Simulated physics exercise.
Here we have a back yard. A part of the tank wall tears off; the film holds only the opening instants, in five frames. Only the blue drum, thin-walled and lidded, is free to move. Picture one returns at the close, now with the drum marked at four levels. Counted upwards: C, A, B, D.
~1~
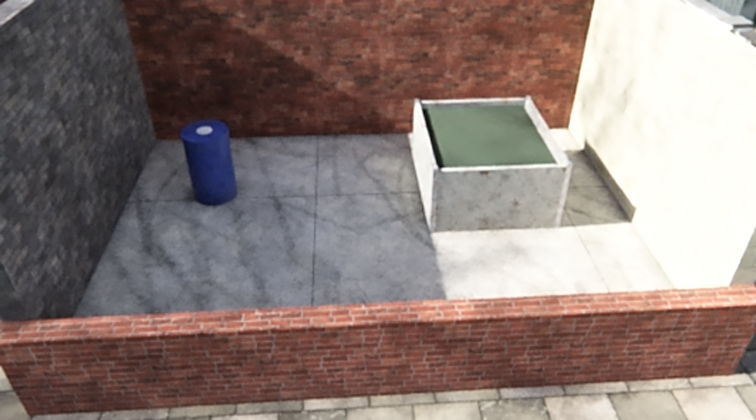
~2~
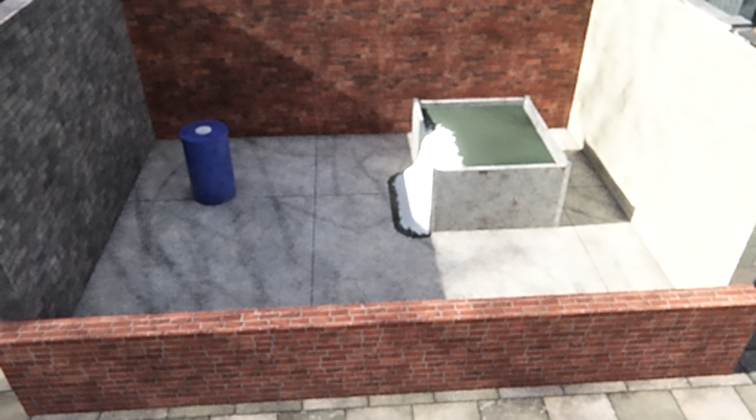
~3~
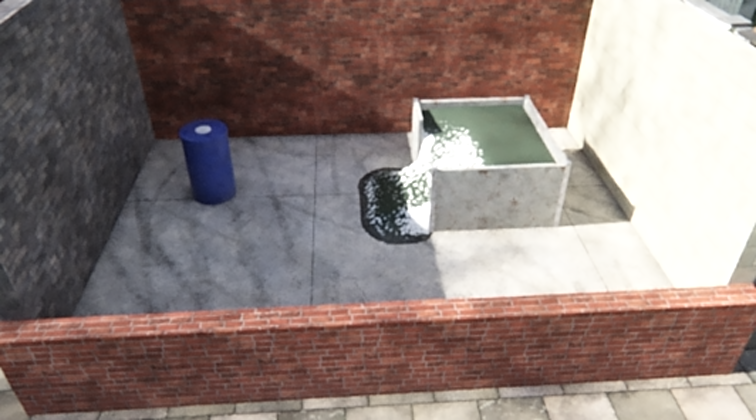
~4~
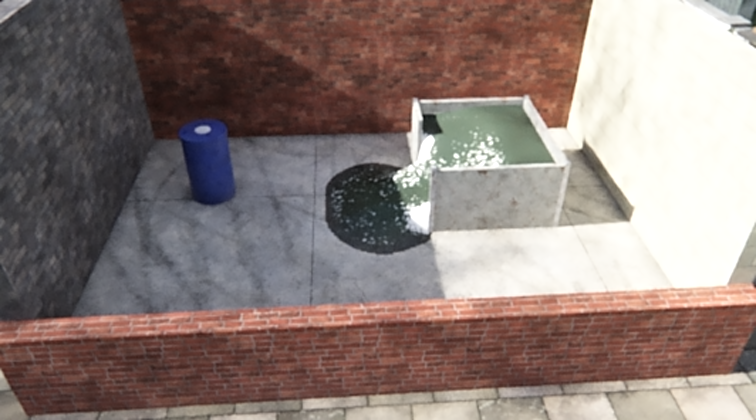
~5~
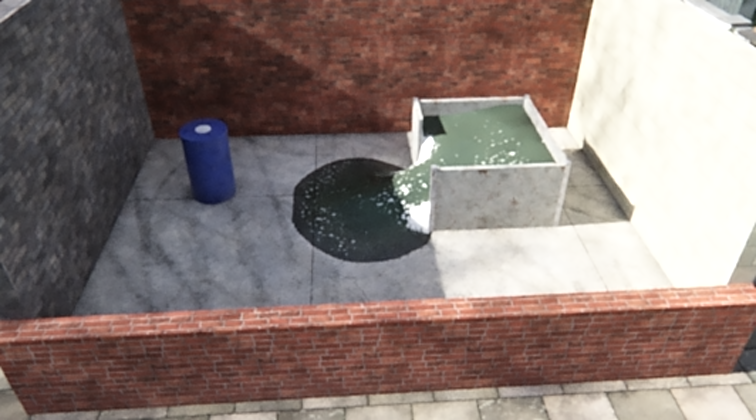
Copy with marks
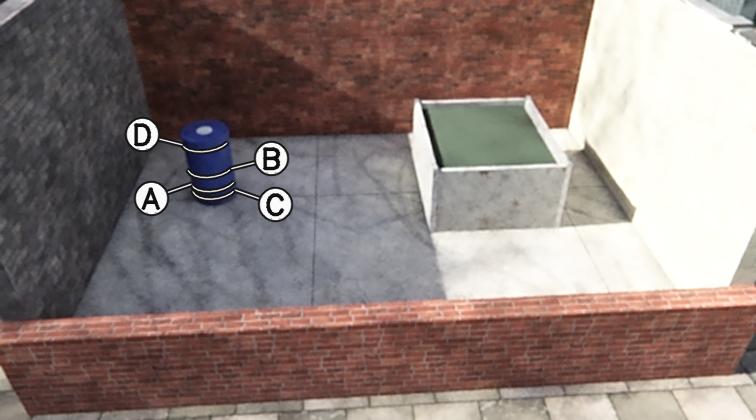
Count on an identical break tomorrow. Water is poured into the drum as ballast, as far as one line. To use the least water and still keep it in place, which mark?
That is line B.
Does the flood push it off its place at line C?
Yes.
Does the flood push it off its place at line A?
Yes, that goes wrong.
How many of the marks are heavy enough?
Two.
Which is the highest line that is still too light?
It is A.
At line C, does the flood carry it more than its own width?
Yes.
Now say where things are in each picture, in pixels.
The first frame shows lid of the blue drum at (204, 131); tank full, its middle at (486, 137).
In the second frame, 2 % of the ground under water, its edge towards the drum at (396, 190).
In the third frame, 5 % of the ground under water, its edge towards the drum at (369, 185).
In the fourth frame, 8 % of the ground under water, its edge towards the drum at (333, 191).
The fifth frame shows lid of the blue drum at (202, 129); 12 % of the ground under water, its edge towards the drum at (302, 191).
In white, A at (210, 191); B at (207, 177); C at (211, 199); D at (201, 151); from the bottom up C, A, B, D.
With A, it is pushed about its own width away.
With B, it does not move.
With C, it is pushed about twice its own width away.
With D, it does not move.
